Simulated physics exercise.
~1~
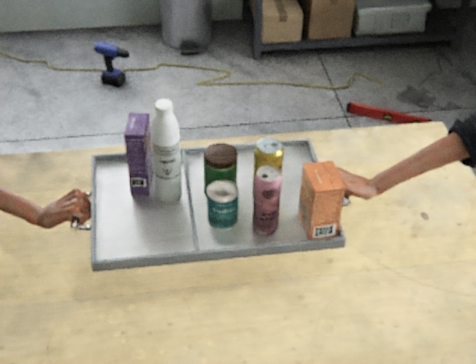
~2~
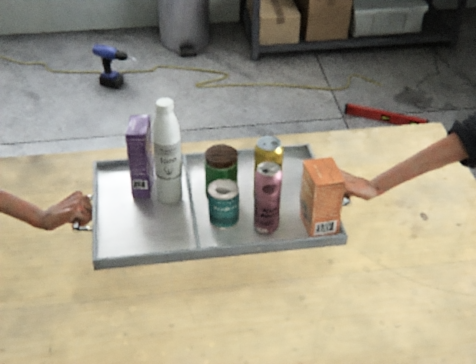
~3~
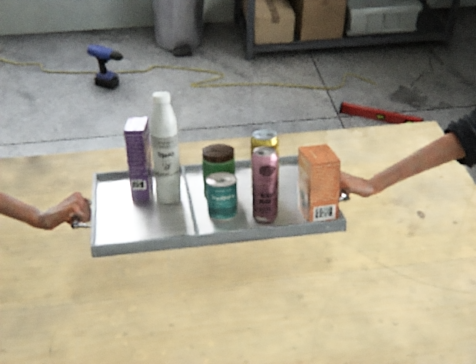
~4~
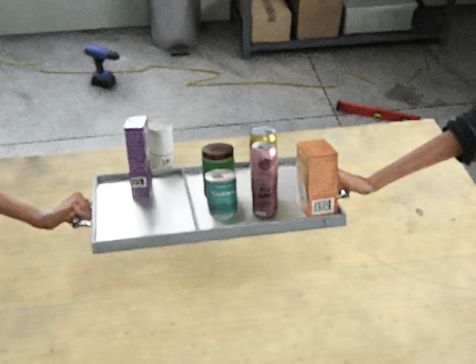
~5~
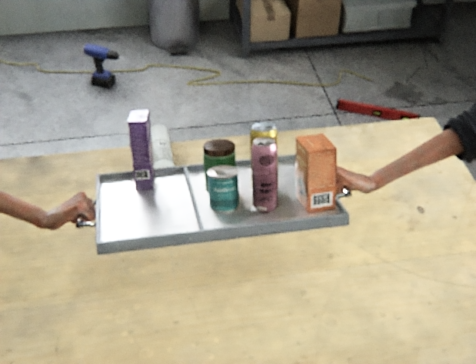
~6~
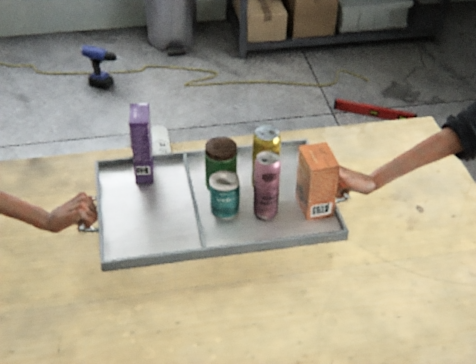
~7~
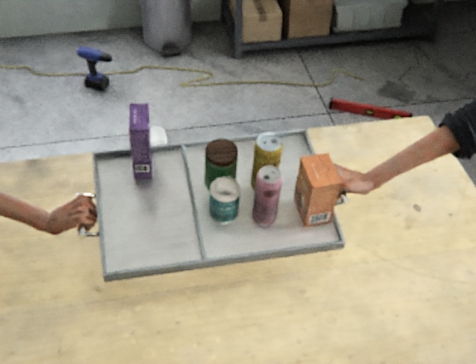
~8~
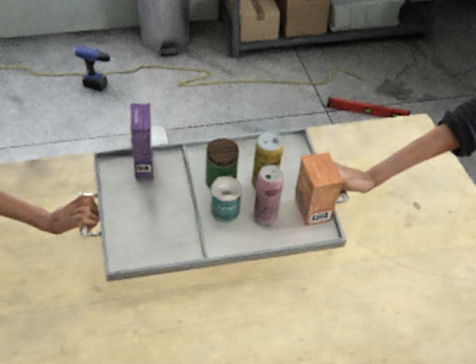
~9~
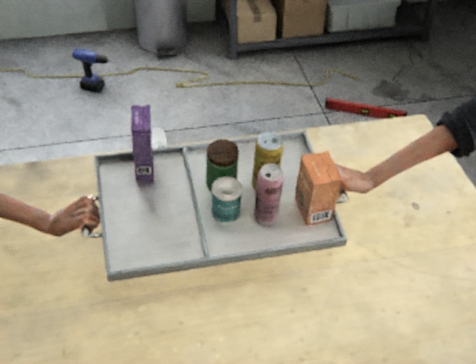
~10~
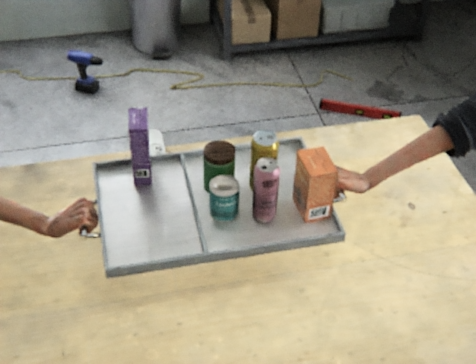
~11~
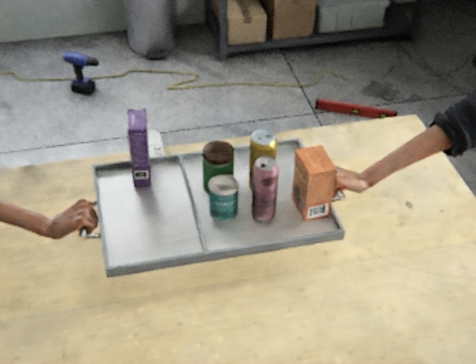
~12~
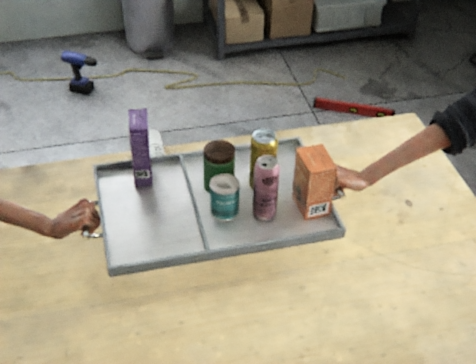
A metal tray with a rim and a cross bar is held by a hand at each end above a pale wooden table, seen from above in a workshop with a drill and boxes behind. A purple packet and white bottle stand on the left, green, yellow, turquoise and pink containers in the middle, an orange carton on the right. The far edge dips, and the white bottle topples backwards off the tray. The tray swings back, tips gently towards the viewer, then levels. The bottle ends lying behind it, while everything else stays upright aboard.
